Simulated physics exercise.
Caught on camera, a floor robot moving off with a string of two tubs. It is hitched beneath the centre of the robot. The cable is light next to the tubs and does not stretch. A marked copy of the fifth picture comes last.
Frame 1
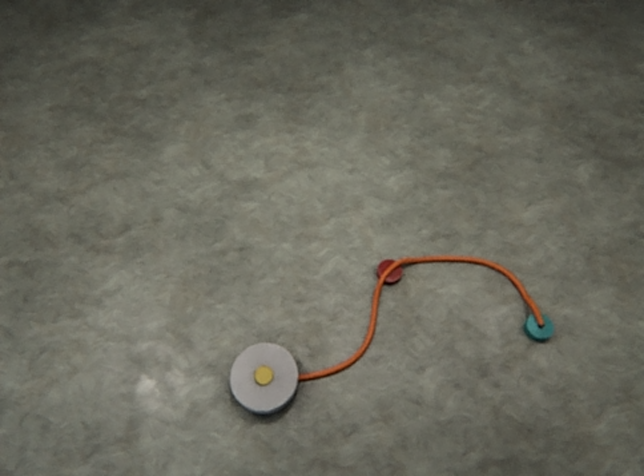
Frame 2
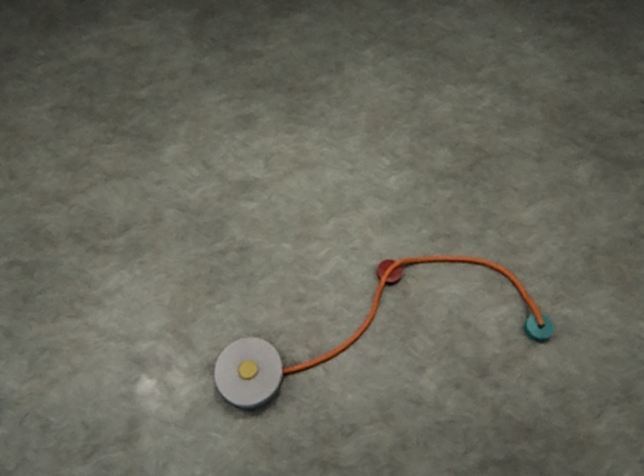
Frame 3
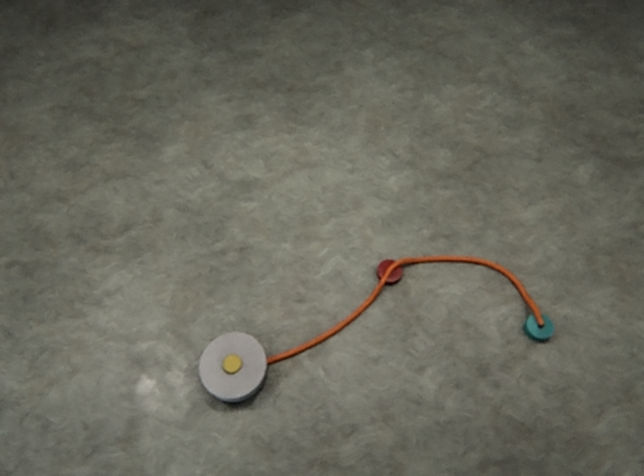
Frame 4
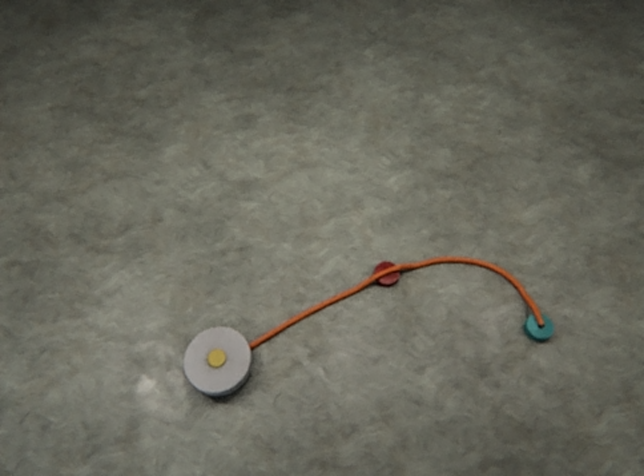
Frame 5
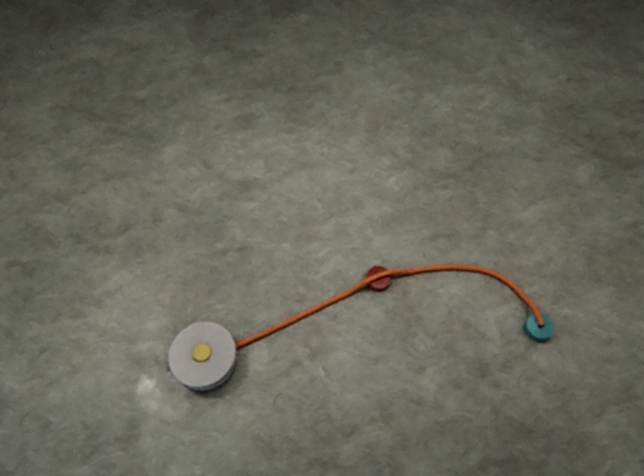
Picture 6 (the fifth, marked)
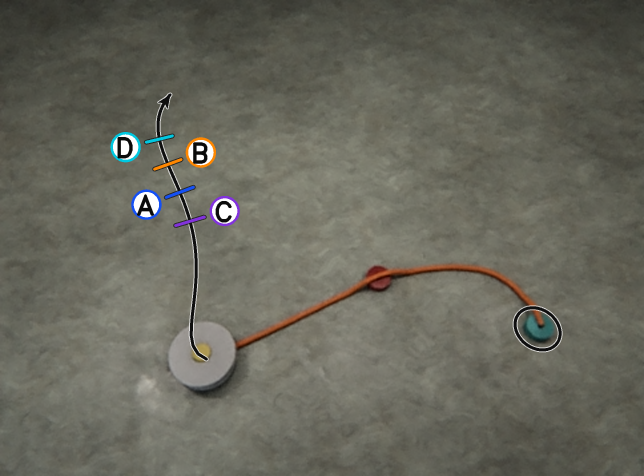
A round grey robot slid left and slightly up across the grey floor, straightening the orange string behind it, then the small red tub shifted slightly down and left while the turquoise one stayed still.
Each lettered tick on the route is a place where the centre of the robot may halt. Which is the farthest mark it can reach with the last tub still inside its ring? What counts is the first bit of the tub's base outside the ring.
The farthest safe stop is C.
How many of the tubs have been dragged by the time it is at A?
Two.
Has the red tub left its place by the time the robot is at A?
Yes.
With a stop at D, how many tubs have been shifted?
Two.
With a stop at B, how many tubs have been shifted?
By then, two.
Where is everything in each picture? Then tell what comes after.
In the first picture, turquoise tub (539, 327); red tub (390, 271); robot (265, 378).
In the second picture, robot (250, 373); turquoise tub (539, 327).
In the third picture, robot (234, 367); turquoise tub (539, 327).
In the fourth picture, robot (219, 361); red tub (387, 274); turquoise tub (539, 327).
In the fifth picture, robot (204, 356); red tub (378, 278); turquoise tub (539, 327).
On the marked copy, A at (180, 192); B at (168, 164); C at (190, 221); D at (159, 139); the ring at (538, 328); the route from (206, 359) via (184, 202) to (170, 95).
Following C. Soon after the start, robot (190, 305); turquoise tub (539, 327); red tub (371, 282).
Later, robot (194, 253); turquoise tub (539, 327); red tub (371, 282).
In the end, robot (188, 216); turquoise tub (539, 327); red tub (349, 274); the ringed tub at the far end is still in its ring.
As for the rest, A drags the last tub to (509, 318); B drags the last tub to (471, 307); D drags the last tub to (437, 294).
